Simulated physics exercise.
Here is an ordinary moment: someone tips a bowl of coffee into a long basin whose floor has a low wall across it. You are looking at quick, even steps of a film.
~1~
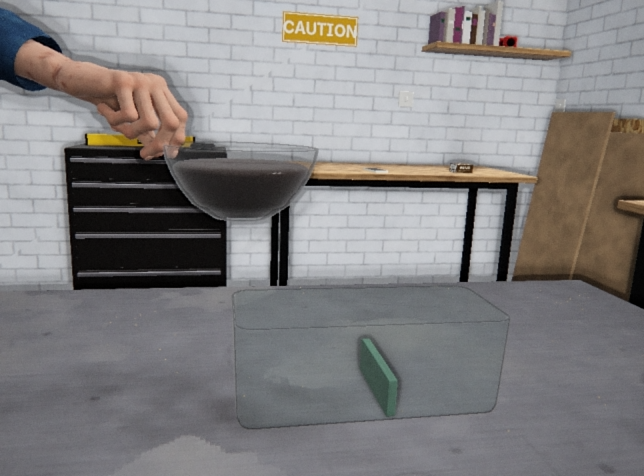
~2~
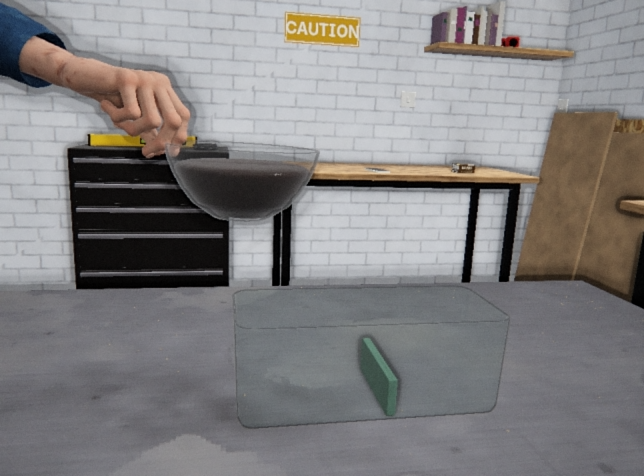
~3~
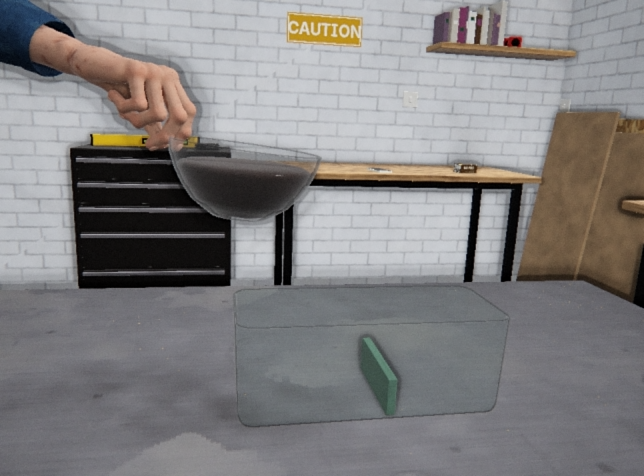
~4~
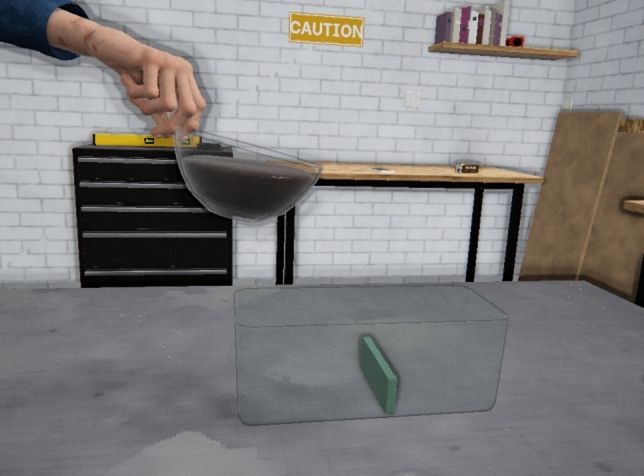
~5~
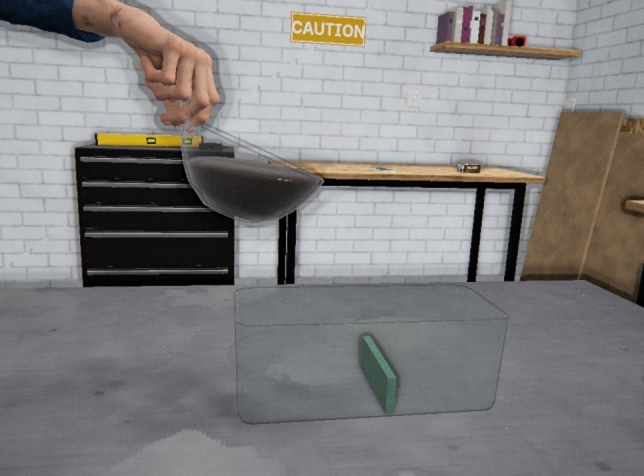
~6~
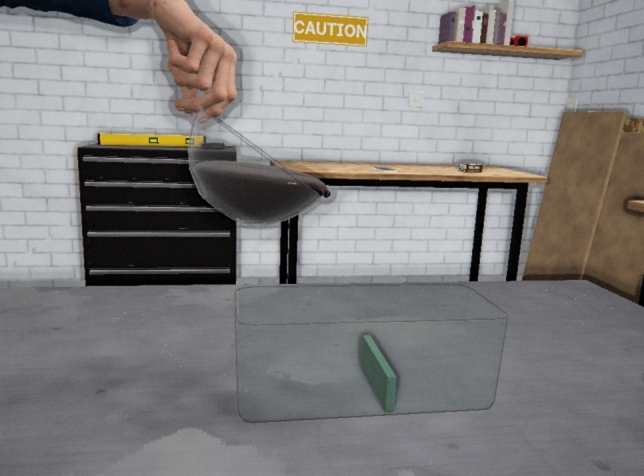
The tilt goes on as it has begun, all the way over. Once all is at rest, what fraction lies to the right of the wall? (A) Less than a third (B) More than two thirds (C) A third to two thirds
(A) Less than a third.
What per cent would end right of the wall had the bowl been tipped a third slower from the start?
Close to 10 in a hundred.
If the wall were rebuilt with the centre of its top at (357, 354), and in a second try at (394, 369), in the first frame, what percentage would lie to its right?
The first gives 35 %, the second 25 %.
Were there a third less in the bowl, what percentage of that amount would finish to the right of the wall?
Some 5 parts in a hundred.
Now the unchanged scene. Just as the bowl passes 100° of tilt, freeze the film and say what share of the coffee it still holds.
Roughly 5 %.
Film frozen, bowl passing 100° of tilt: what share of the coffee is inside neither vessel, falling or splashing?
It's close to 35 %.
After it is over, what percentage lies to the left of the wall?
80 %.
A moment on, the bowl is tipped right over and 6 per cent is still to pour, 57 is left of the wall and 4 right of it.
Next, the bowl is tipped right over and 0 per cent is still to pour, 83 is left of the wall and 8 right of it.
Then the bowl is tipped right over and 0 per cent is still to pour, 79 is left of the wall and 14 right of it.
Later the bowl is tipped right over and 0 per cent is still to pour, 79 is left of the wall and 14 right of it.
Finally, 79 per cent lies left of the wall, 14 right of it and 7 outside.
